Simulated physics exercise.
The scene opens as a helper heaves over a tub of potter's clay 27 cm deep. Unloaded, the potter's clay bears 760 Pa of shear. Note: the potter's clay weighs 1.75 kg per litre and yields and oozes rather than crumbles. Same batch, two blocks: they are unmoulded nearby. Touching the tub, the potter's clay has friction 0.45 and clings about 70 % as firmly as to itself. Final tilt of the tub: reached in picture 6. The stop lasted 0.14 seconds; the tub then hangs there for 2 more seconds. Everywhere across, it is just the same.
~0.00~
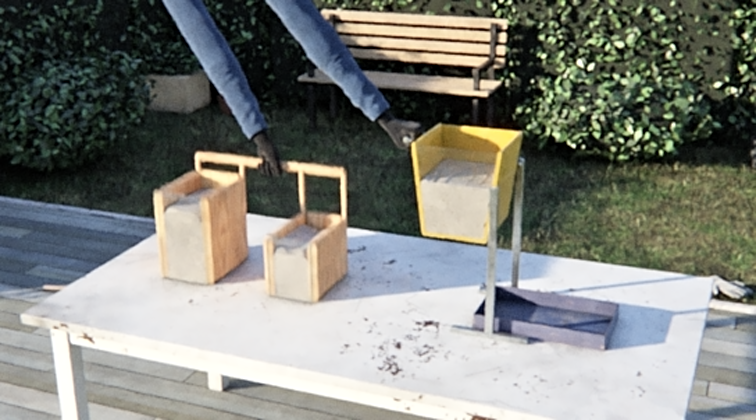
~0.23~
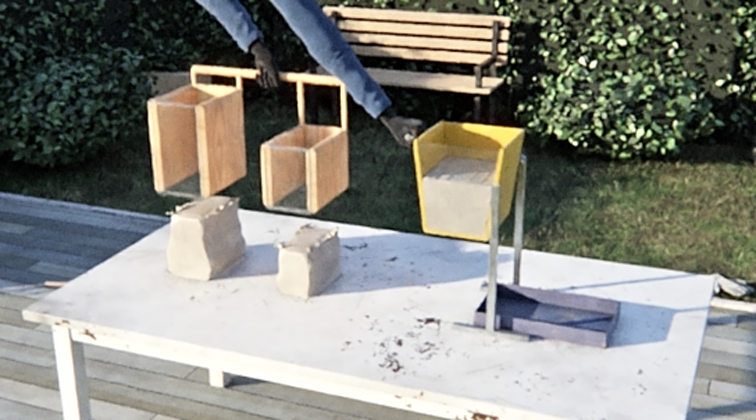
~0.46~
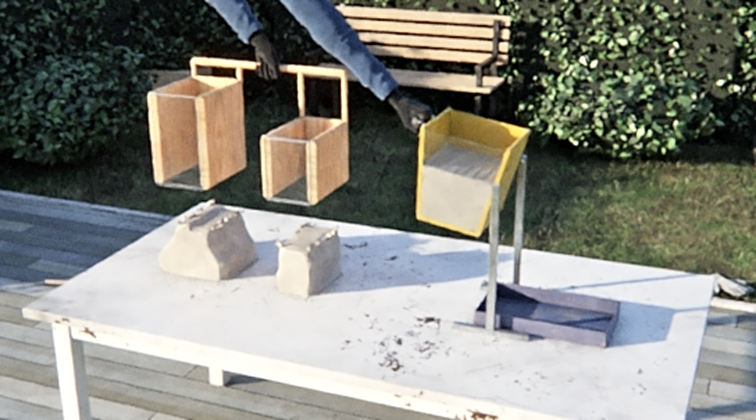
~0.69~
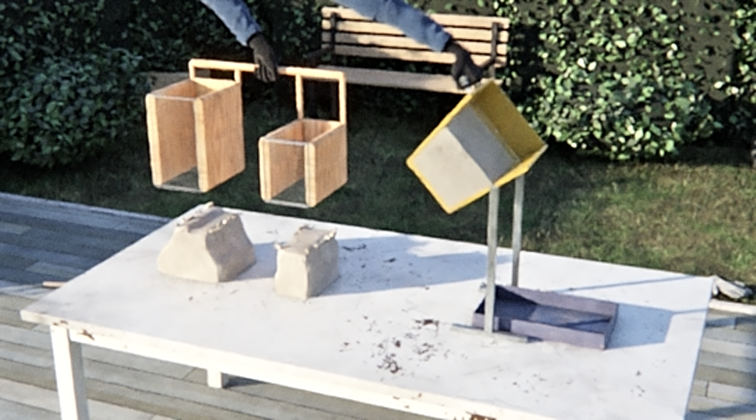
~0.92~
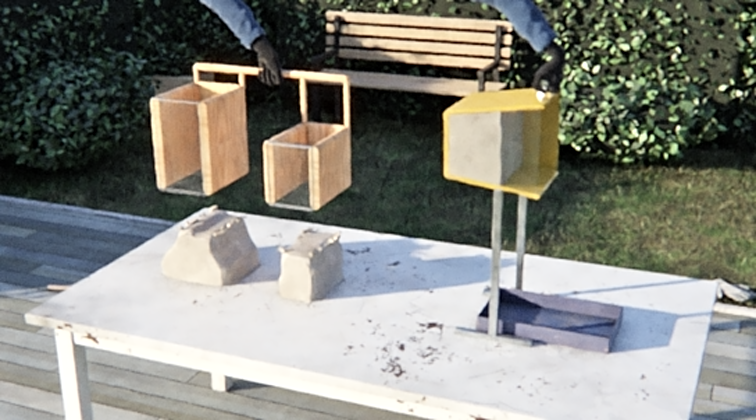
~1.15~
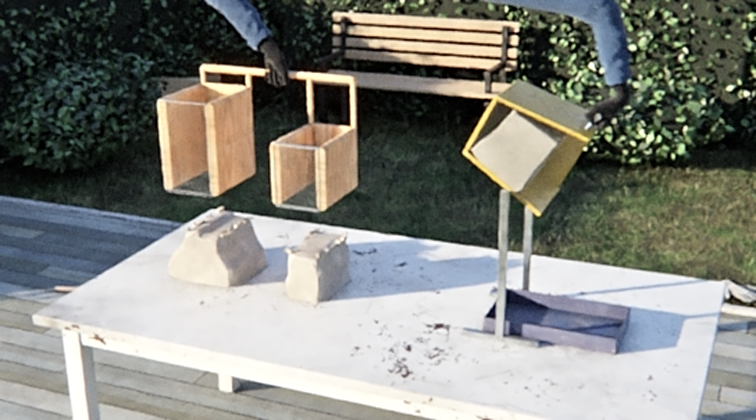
On a garden table, gloved hands lift moulds off two clay blocks, then tilt a yellow tub.
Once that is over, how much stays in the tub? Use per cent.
Some 0 percent stays.
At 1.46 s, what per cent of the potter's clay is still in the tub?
Around 14 per cent.
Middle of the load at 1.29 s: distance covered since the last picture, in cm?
Some 11 cm.
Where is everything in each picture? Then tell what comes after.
Handle-side rim at (415, 145), tilt 0 degrees; crest of the potter's clay at (490, 189); block heights 26 cm, 17 cm (left to right), in the first picture.
Handle-side rim at (417, 142), tilt 0 degrees; crest of the potter's clay at (491, 186); block heights 23 cm, 17 cm (left to right), in the second picture.
Handle-side rim at (424, 129), tilt 9 degrees; crest of the potter's clay at (427, 167); block heights 18 cm, 17 cm (left to right), in the third picture.
Handle-side rim at (470, 98), tilt 48 degrees; crest of the potter's clay at (447, 128); block heights 18 cm, 17 cm (left to right), in the fourth picture.
Handle-side rim at (541, 109), tilt 89 degrees; crest of the potter's clay at (501, 113); block heights 18 cm, 17 cm (left to right), in the fifth picture.
Handle-side rim at (586, 142), tilt 118 degrees; crest of the potter's clay at (516, 113); block heights 18 cm, 17 cm (left to right), in the sixth picture.
After 1.29 s, the tub is at 118 degrees and holds 77 %.
After 1.46 s, the tub is at 118 degrees and holds 15 %.
After 1.63 s, the tub is at 118 degrees and holds 0 %.
After 1.80 s, the tub is at 118 degrees and holds 0 %.
After 3.15 s, the tub is at 118 degrees and holds 0 %.
